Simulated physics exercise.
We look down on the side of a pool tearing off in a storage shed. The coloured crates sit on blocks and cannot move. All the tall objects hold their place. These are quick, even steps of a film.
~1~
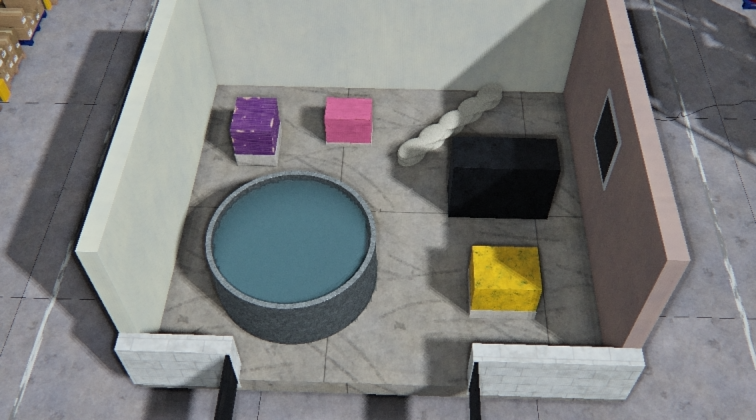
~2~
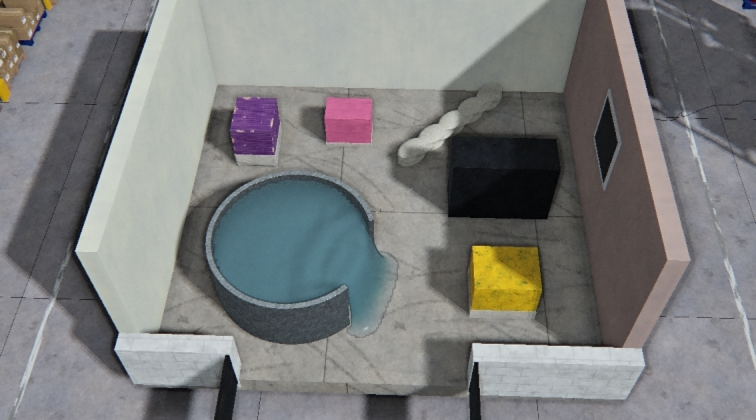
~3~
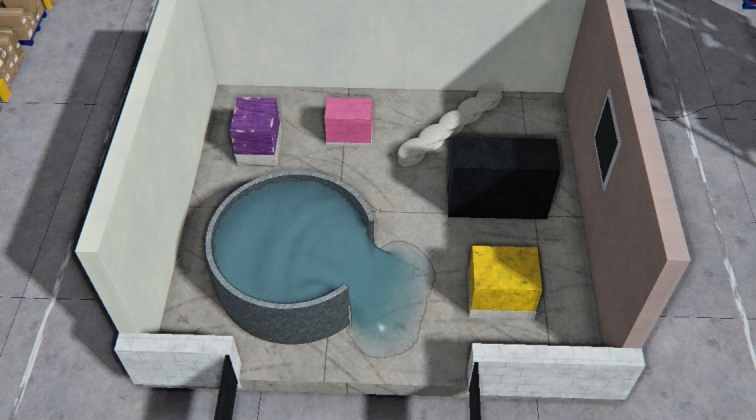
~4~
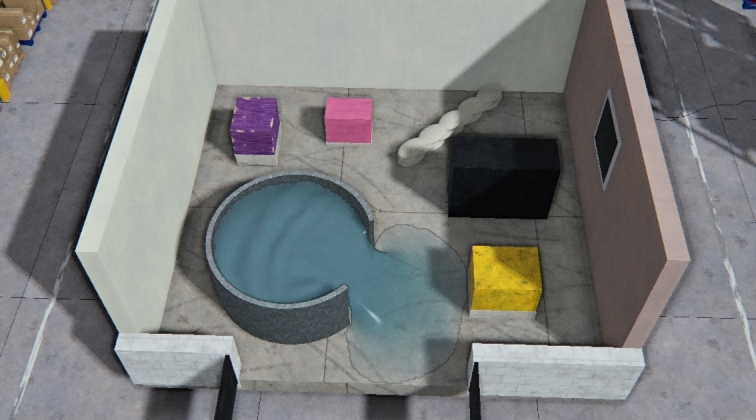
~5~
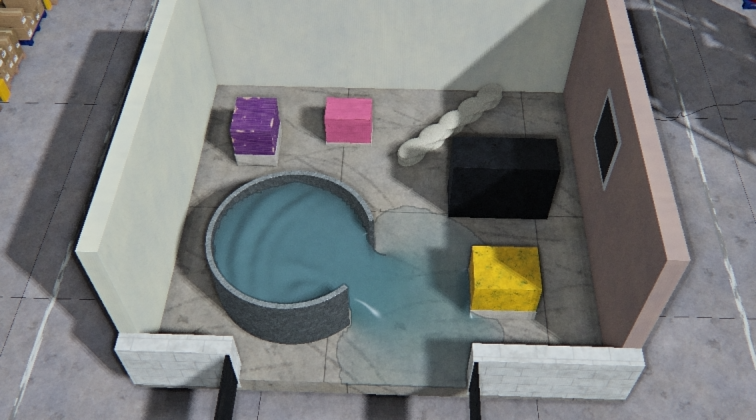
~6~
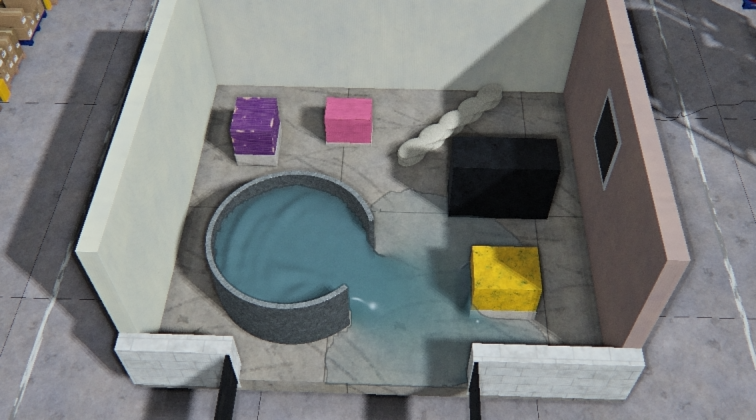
The footage shows a round grey tank of still water in a walled space with purple, pink, black and yellow blocks; its right side opens, and water pours out, spreading across the floor around the yellow block.
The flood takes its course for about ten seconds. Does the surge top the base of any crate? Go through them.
In the end: The pink crate gets wet; the purple crate stays dry; the yellow crate gets wet.
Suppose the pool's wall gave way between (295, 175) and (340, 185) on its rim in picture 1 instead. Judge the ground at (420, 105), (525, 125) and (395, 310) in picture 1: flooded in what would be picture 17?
In turn: Covered, under water, free of water.
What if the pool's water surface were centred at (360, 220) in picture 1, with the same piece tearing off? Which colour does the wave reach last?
It is the purple one.
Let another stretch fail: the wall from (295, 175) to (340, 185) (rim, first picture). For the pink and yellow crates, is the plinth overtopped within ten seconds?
Then: Pink takes water; yellow remains dry.
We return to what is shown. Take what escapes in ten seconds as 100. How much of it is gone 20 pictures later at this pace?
About 50 per cent.
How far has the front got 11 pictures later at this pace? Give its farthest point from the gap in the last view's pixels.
Around (563, 127).
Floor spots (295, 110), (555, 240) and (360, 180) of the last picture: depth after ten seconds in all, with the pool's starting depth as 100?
Roughly 6, 10 and 8 per cent, in turn.
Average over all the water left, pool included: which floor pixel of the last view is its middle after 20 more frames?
I would point to (424, 262).
A moment on, water covers 30 % of the floor; the pink crate not reached, the purple crate not reached, the yellow crate water round its plinth.
Next, water covers 35 % of the floor; the pink crate not reached, the purple crate not reached, the yellow crate water round its plinth.
Then, water covers 50 % of the floor; the pink crate water round its plinth, the purple crate not reached, the yellow crate water round its plinth.
Later, water covers 75 % of the floor; the pink crate water round its plinth, the purple crate water round its plinth, the yellow crate water round its plinth.
In the end, water covers 95 % of the floor; the pink crate was topped, the purple crate stayed above the water, the yellow crate was topped.
